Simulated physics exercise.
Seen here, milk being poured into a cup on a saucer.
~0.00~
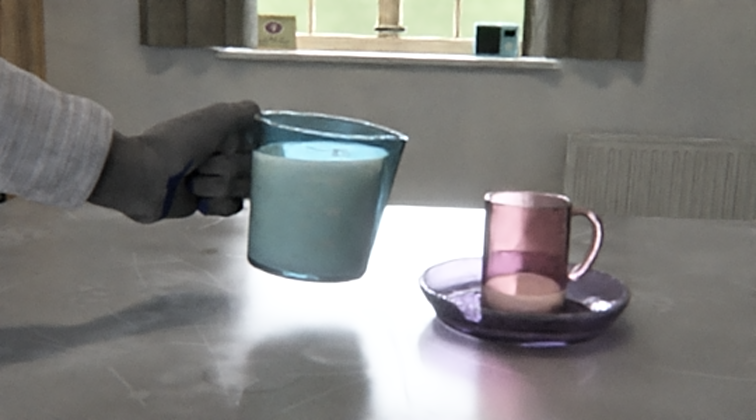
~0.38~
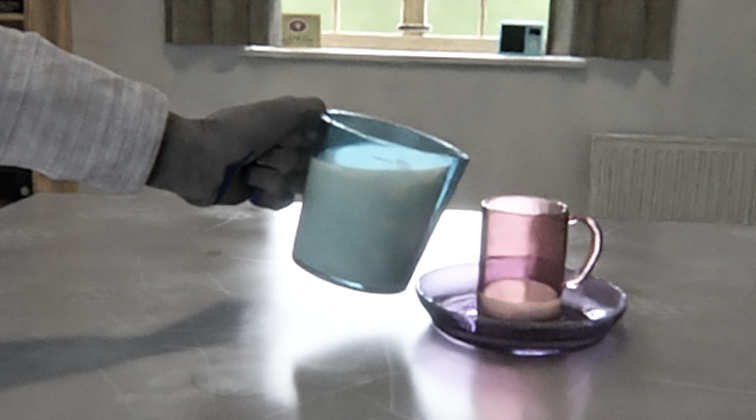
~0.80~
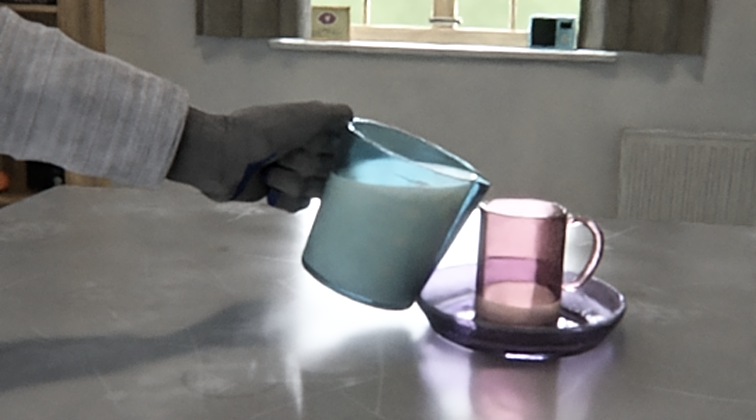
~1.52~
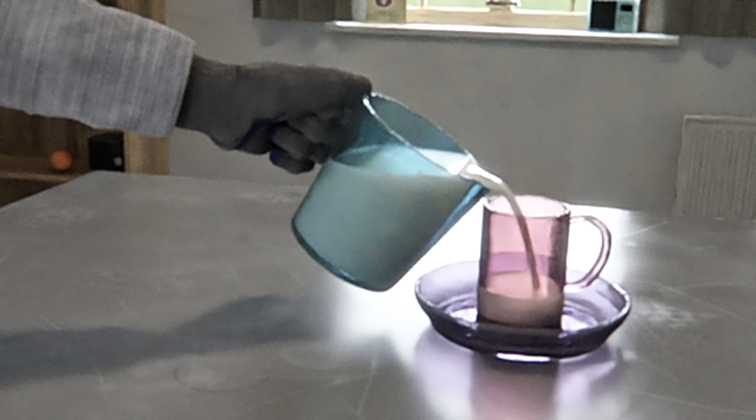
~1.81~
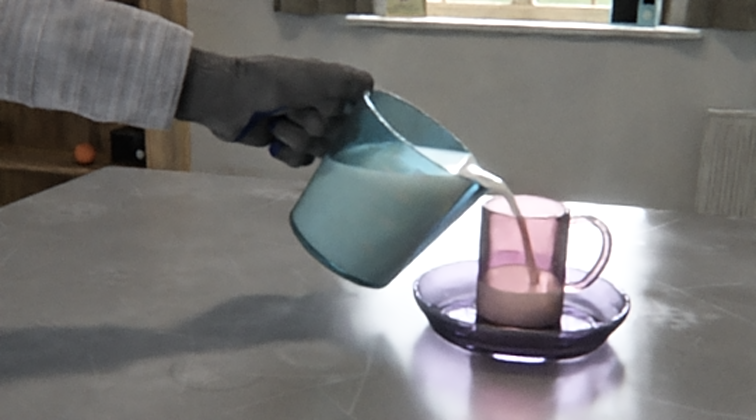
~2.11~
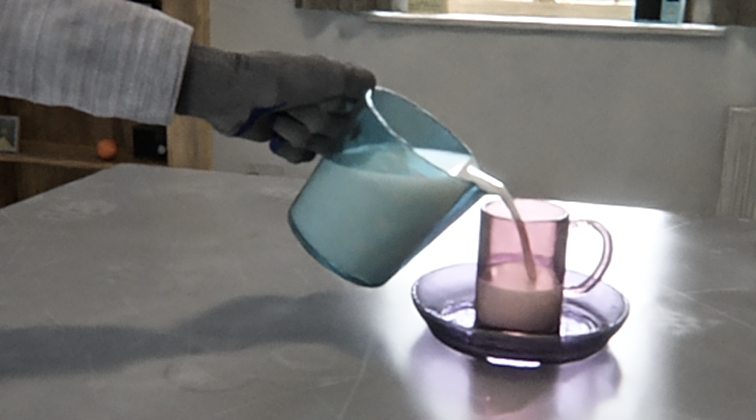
A hand moves a blue jug right, tilts it and pours milk into a pink cup.
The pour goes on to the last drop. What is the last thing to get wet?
It overflows cup and saucer.
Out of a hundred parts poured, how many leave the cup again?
I make it 70 per cent.
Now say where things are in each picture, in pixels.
The first picture shows the hand lifts the measuring jug; measuring jug (316, 192) about three quarters full; cup (525, 250) nearly empty; saucer (535, 323) dry.
In the second picture, the measuring jug is brought over; measuring jug about three quarters full, surface at (381, 159); cup nearly empty, surface at (520, 292).
In the third picture, the measuring jug is brought over; measuring jug (386, 212) tipped 20° with all of its load; cup (520, 259) nearly empty.
In the fourth picture, a stream runs into the cup; measuring jug (386, 193) tipped 30° with nearly all of its load; cup about a quarter full, surface at (521, 286).
In the fifth picture, a stream runs into the cup; measuring jug (384, 189) tipped 35° with nearly all of its load; cup (522, 258) about a third full.
In the sixth picture, a stream runs into the cup; measuring jug (383, 187) tipped 35° with nearly all of its load; cup about a third full, surface at (520, 277); saucer (505, 342) dry.
After 7.9 s, the cup is full to the brim; the saucer is wet, with room to spare.
After 12.4 s, the cup is full to the brim; the saucer is full and running over.
After 16.0 s, the cup is full to the brim; the saucer is full and running over.
